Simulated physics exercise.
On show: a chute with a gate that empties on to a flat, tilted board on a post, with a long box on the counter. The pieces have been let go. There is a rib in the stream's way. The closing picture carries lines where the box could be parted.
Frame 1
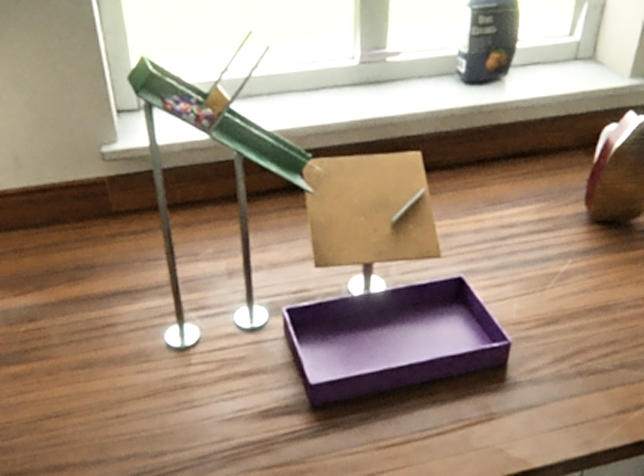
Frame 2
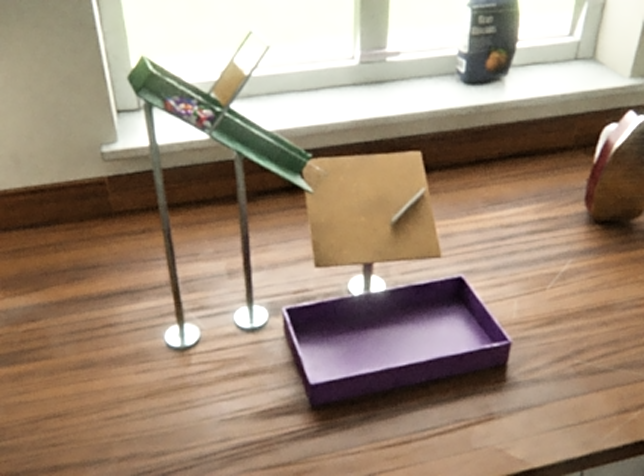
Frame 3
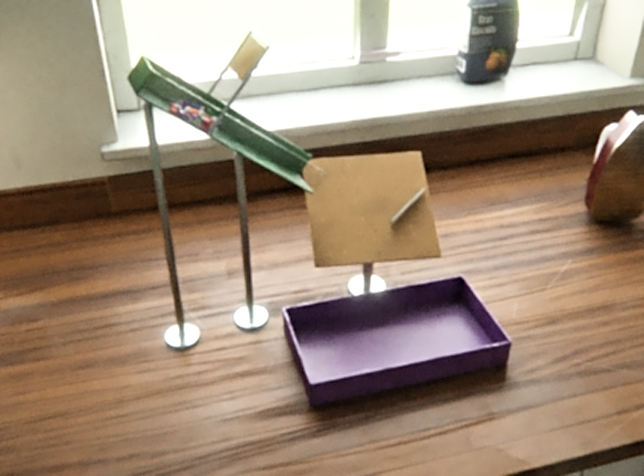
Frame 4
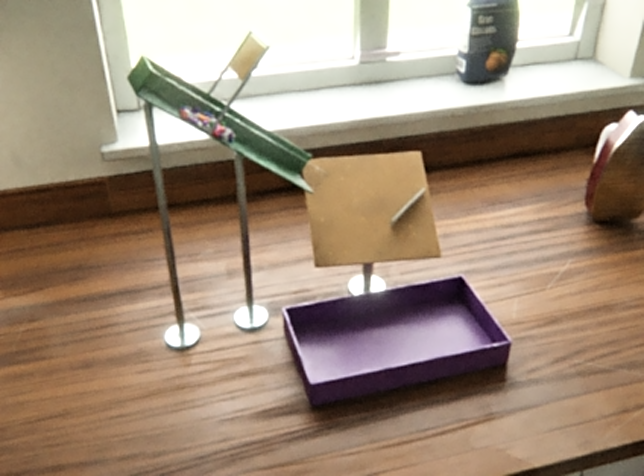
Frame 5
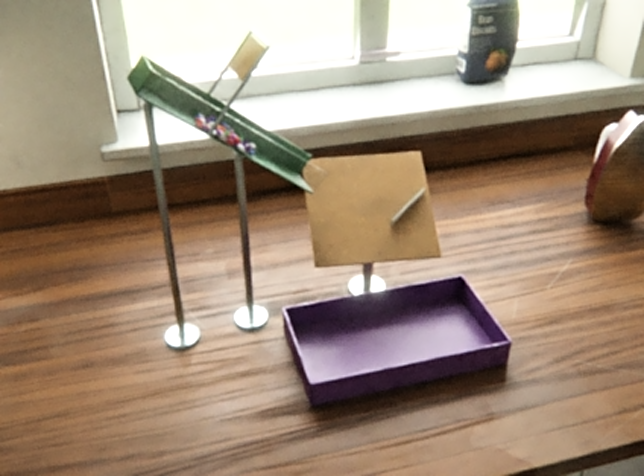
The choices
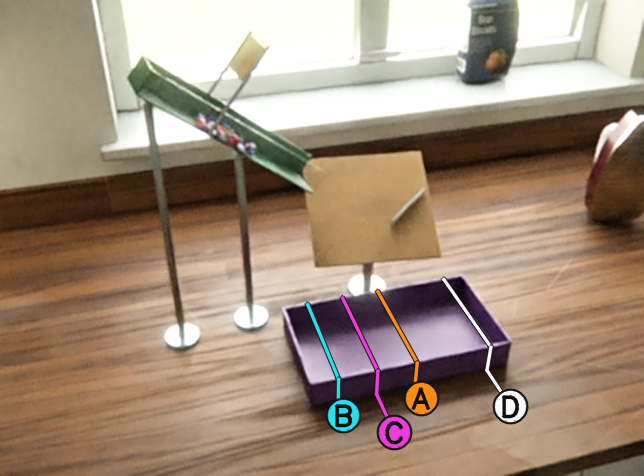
On a wooden counter by a window, a sloping green chute holds colourful jelly beans behind a small gate, above a tilted tan board and an empty purple box. The gate lifts clear of the chute, and the jelly beans then slide a short way down to the right, still within the chute.
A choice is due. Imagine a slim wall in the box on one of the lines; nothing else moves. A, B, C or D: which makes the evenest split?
The answer is line A.
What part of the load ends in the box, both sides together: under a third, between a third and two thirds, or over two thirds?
About that: Over two thirds.
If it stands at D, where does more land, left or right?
The left side.
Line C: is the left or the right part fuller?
More lands on the right.
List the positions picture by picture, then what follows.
Load behind the gate near (194, 112), jelly beans; lip of the chute near (306, 184), sloping fairly steeply, in the first picture.
Middle of the board near (370, 207), tilted fairly steeply; middle of its low edge near (379, 262); of its high edge near (362, 156), in the second picture.
Front corners of the box near (311, 383) and (511, 341), empty; front of the load near (211, 127), in the third picture.
Middle of the load near (208, 125); its front near (226, 129), close to a quarter of the way to the lip; rib from (425, 188) to (393, 220), in the fourth picture.
Middle of the load near (224, 134); its front near (247, 143), close to a third of the way to the lip, in the fifth picture.
On the marked copy, line A crosses the front rim at (416, 361); line B crosses the front rim at (338, 378); line C crosses the front rim at (377, 369); line D crosses the front rim at (490, 346).
For line A, of what is caught, close to a quarter on the left of the divider, close to two thirds on the right.
For line B, of what is caught, none at all on the left of the divider, the whole lot on the right.
For line C, of what is caught, only a few on the left of the divider, all but a few on the right.
For line D, of what is caught, all but a few on the left of the divider, a small share on the right.
